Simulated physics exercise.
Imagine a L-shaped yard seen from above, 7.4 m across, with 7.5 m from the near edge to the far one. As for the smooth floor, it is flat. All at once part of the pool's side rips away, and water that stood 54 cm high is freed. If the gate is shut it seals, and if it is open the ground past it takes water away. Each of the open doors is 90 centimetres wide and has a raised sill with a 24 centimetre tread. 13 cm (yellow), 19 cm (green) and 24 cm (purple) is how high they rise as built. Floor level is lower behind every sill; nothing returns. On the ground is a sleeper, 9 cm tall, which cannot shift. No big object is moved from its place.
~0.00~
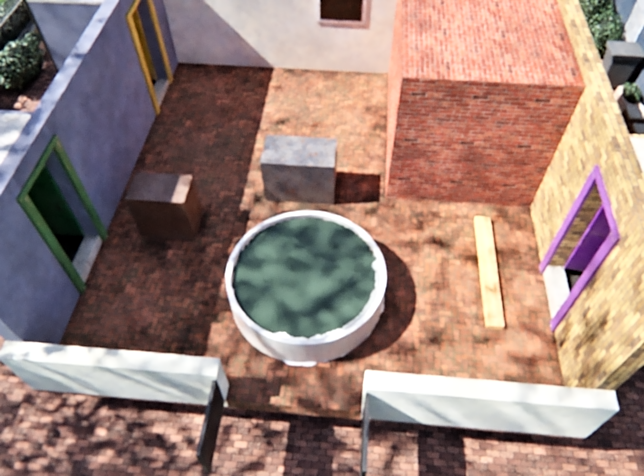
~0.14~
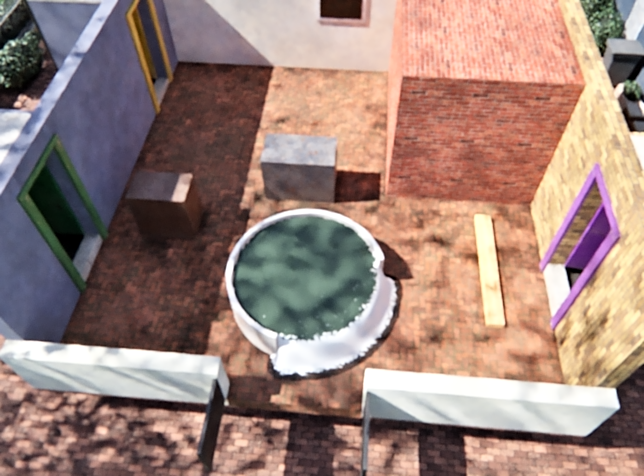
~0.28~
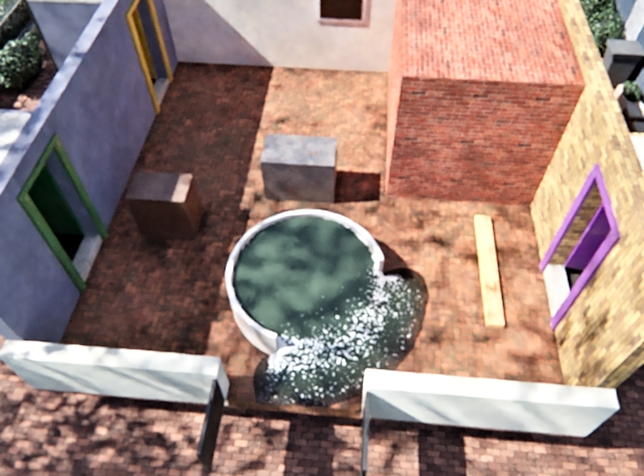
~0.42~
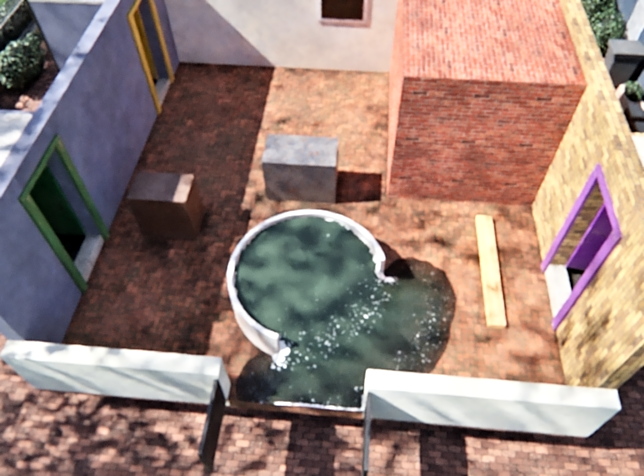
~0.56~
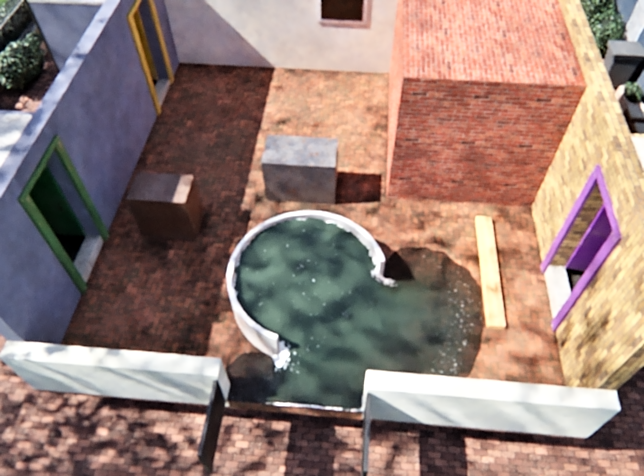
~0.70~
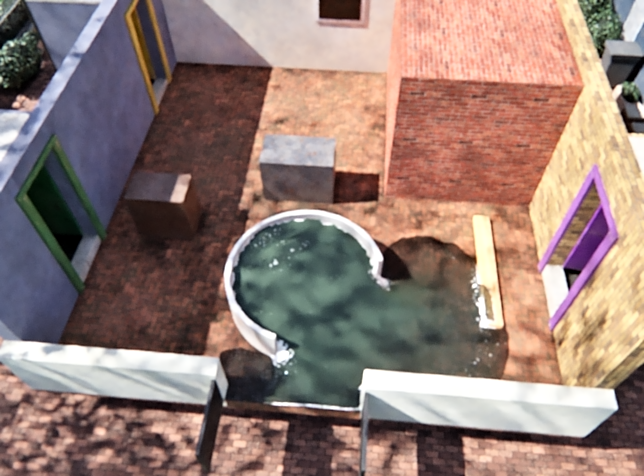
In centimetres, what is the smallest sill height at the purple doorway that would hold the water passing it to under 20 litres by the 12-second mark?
Close to 11 cm is just enough.
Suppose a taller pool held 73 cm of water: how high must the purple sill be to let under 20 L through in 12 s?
Minimum height: Approx. 17 cm.
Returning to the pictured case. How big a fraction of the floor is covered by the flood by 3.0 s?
Wet share: Around 25 %.
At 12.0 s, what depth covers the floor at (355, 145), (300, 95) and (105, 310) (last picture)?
Respectively 1 cm, 2 cm and 3 cm.
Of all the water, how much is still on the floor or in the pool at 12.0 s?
I'd say near 60 per cent is still there.
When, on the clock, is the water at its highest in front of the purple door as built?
2.4 s.
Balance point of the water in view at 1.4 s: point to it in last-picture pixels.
(358, 317) or so.
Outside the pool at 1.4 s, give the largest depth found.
About 40 cm at most.
After 1.4 s water covers 20 % of the floor, deepest (40 cm) near (568, 411); 1 cm at the purple door, 0 litres in over its 24 cm sill.
After 3.0 s water covers 25 % of the floor, deepest (29 cm) near (555, 410); 16 cm at the purple door, 0 litres in over its 24 cm sill.
After 12.0 s water covers 75 % of the floor, deepest (6 cm) near (557, 351); 6 cm at the purple door, 0 litres in over its 24 cm sill.
At the purple door as built, the water arrived by 1.4 s and peaked near 17 cm at 2.4 s.
Run again over the same 12 s with other heights there, 35 litres in over 9.5 cm, 10 litres over 13 cm. The limit of 20 litres is kept from about 11 cm up.
